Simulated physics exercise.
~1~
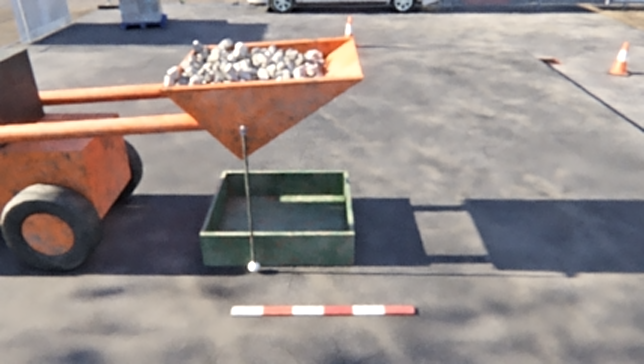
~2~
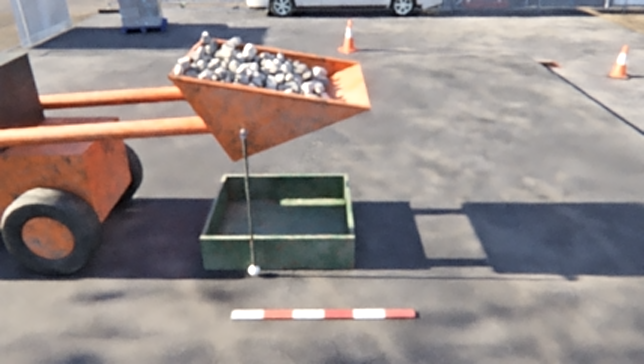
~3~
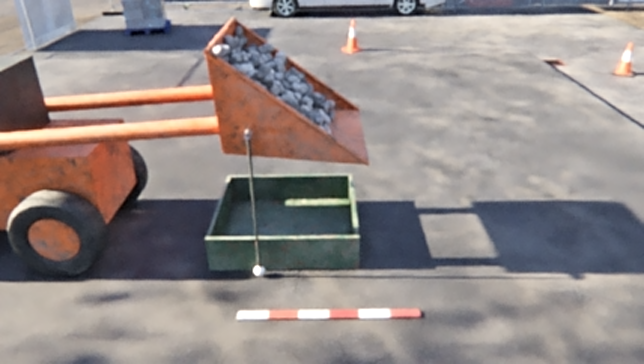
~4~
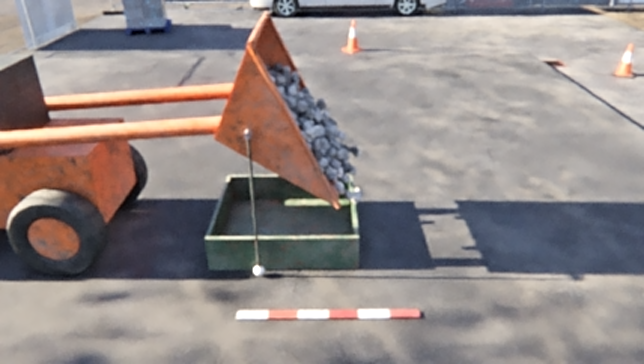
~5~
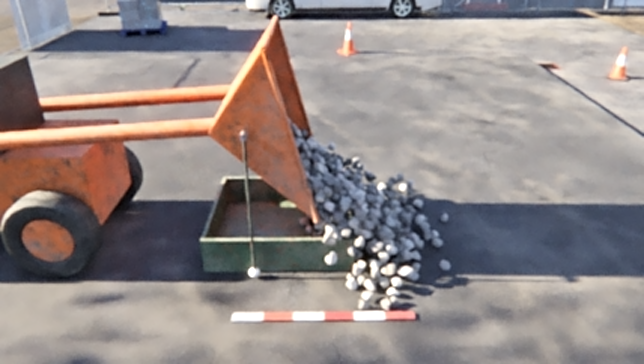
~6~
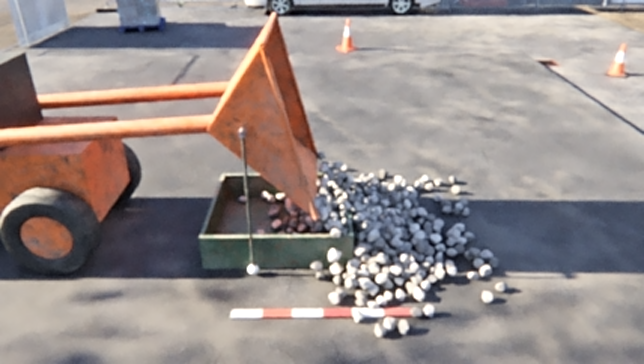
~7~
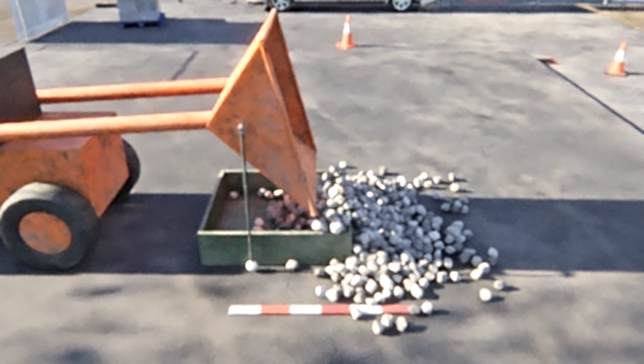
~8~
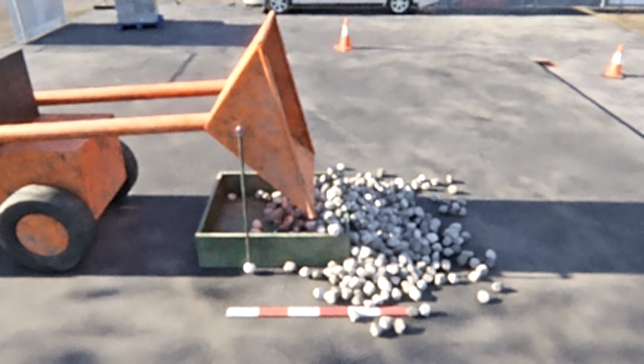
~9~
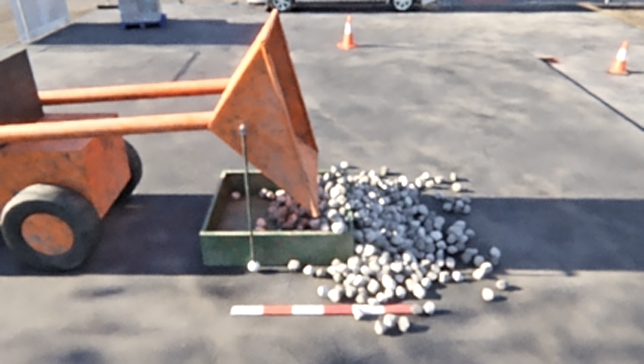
The clip shows an orange loader tipping its bucket of grey stones forward over a green open bin on tarmac. The stones slide out, some landing in the bin but most spilling past it, ending in a heap beside a red-and-white striped staff, the bucket still tilted.
